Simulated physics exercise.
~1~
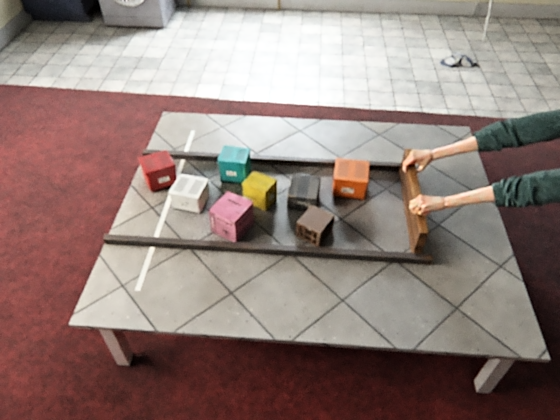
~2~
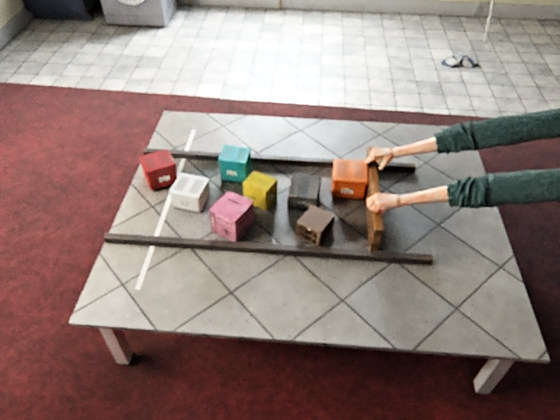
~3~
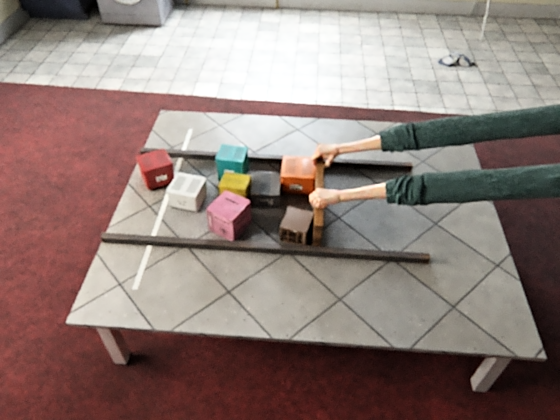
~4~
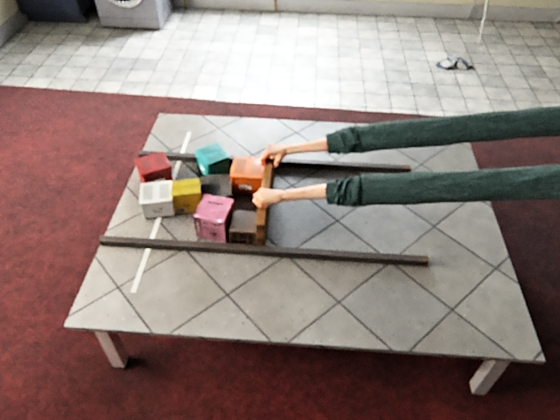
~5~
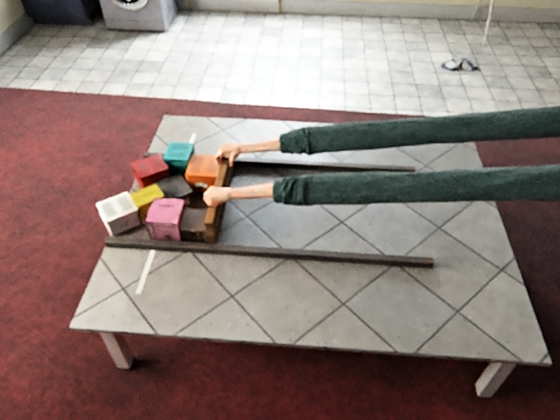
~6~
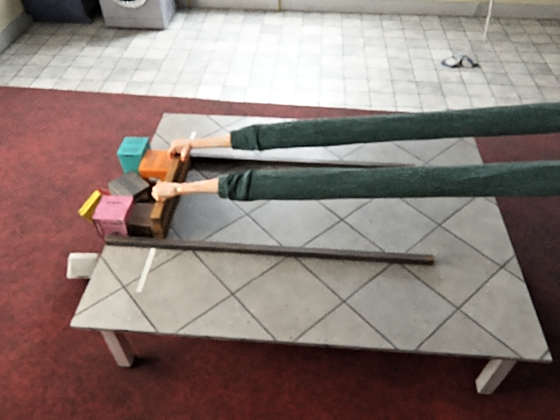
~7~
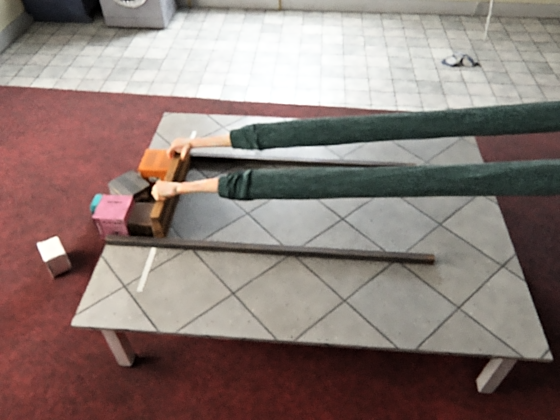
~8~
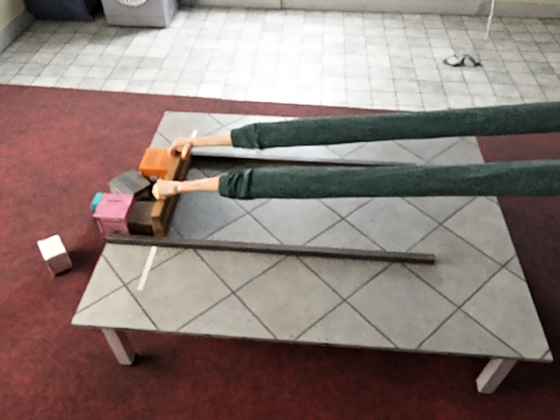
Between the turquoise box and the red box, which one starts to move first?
The turquoise box starts to move first, while the red box only gets going later, as the group is pushed over the edge.
A wooden plank, held upright by two hands in green sleeves, slides left between two dark rails on a low tiled table towards a scatter of coloured boxes. It reaches the orange box and then the brown one, pushing them into the grey, yellow and pink boxes. The turquoise and white boxes are soon shoved along too, and the crowded group nears the left edge. The white box drops over, the yellow one tips, and the red one goes out of view. The hands stop near the white tape, leaving orange, grey, brown and pink boxes at the edge, with four others off the table.
